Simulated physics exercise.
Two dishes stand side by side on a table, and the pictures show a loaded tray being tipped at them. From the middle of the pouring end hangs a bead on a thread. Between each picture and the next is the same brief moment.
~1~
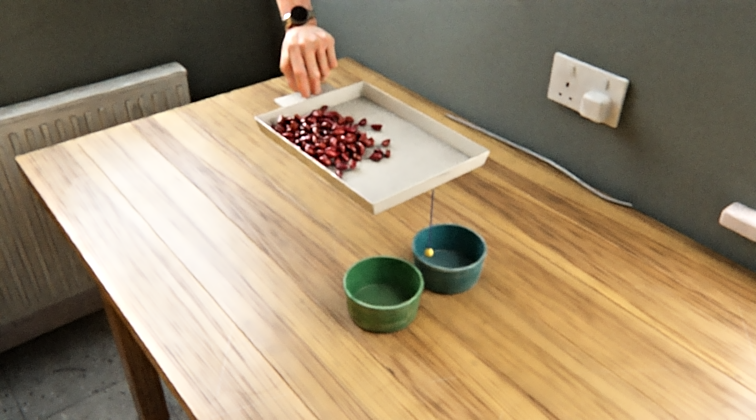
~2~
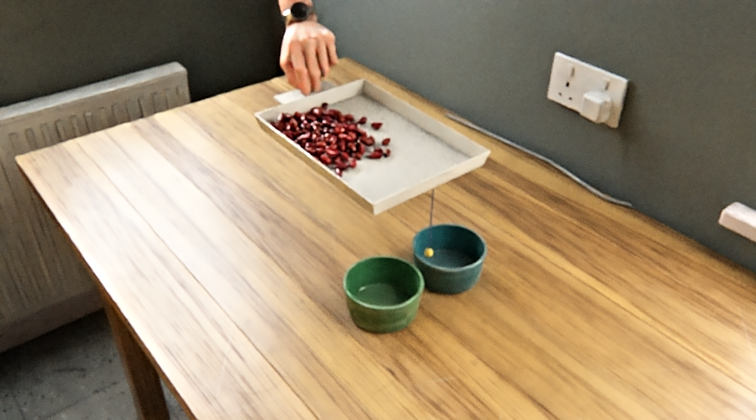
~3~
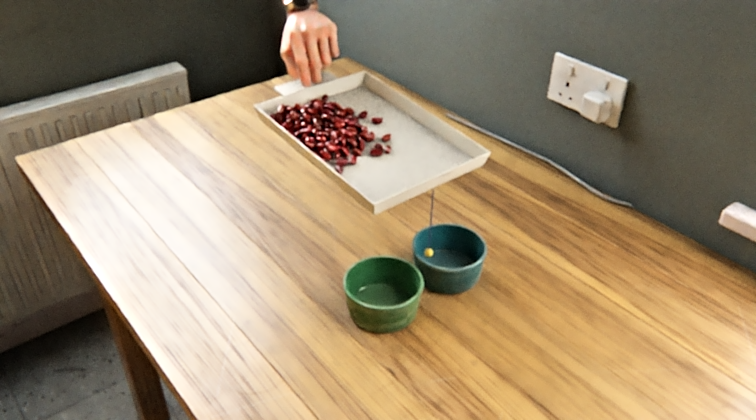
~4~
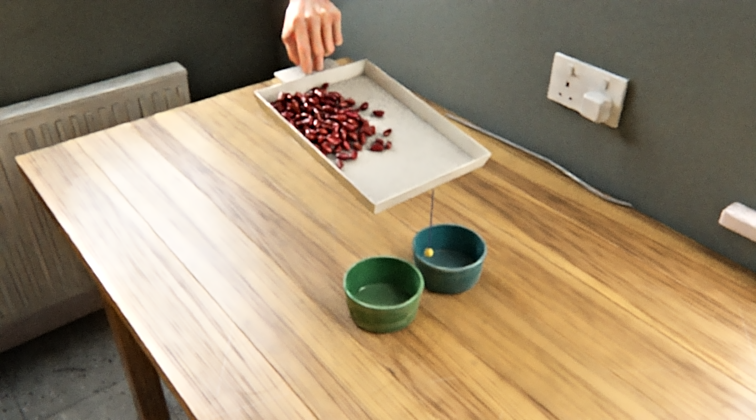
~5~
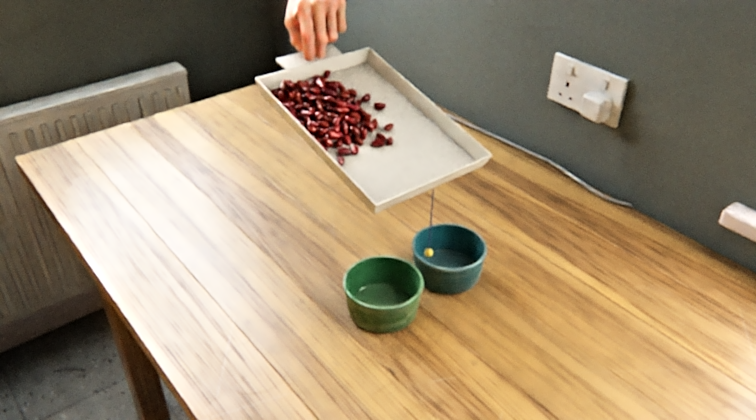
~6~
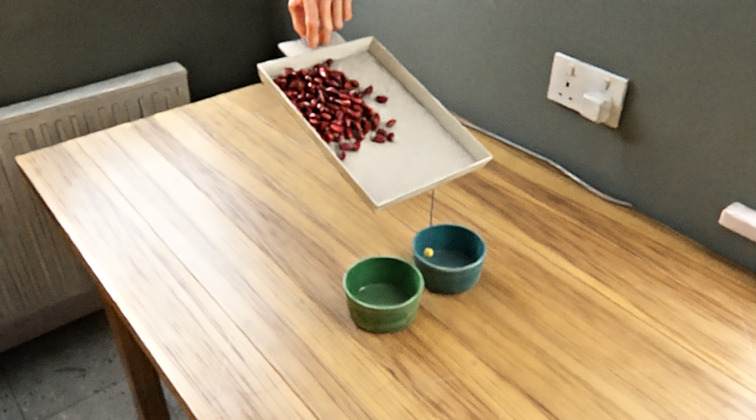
A hand at the far end of a pale, shallow tray slowly raises that end, tilting the tray gradually toward the near side while the dark red beans stay bunched at the raised end and the camera holds still. The setting is a wooden table beside grey walls, viewed from above. A green dish at left and a blue one at right stand below, near a hanging thread with a yellow bead.
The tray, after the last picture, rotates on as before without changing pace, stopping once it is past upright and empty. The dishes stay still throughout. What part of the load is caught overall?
Most likely the lost part will be the majority.
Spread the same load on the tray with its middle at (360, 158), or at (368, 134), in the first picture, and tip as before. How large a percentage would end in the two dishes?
10 % and 10 %.
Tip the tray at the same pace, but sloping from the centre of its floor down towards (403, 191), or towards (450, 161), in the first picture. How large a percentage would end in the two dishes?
About 30 % and about 50 %.
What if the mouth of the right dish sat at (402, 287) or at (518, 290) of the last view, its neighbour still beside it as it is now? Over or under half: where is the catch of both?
Result, first setup: A minority share; second setup: A minority share.
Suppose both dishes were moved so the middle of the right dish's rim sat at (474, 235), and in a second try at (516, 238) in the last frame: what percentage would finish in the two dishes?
About 10 per cent, then about 50 per cent.
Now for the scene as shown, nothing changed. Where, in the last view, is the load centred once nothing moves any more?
Resting centre, last picture - approx. (488, 321).
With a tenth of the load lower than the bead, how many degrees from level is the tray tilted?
Roughly 70 degrees at that moment.
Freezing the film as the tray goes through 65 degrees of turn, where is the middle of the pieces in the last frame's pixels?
The load is centred around (436, 181).
Just after the last frame, tray tipped steeply; the larger part on the tray; just a few outside both; roughly a quarter in the air.
A moment on, tray tipped past a quarter turn; roughly a third on the tray; just a few in the right dish; roughly half outside both; about a tenth in the air.
Further on, tray tipped past a quarter turn; about a tenth in the right dish; almost all outside both.
When it is over, tray tipped past a quarter turn; not one in the left dish; about a tenth in the right dish; almost all outside both.
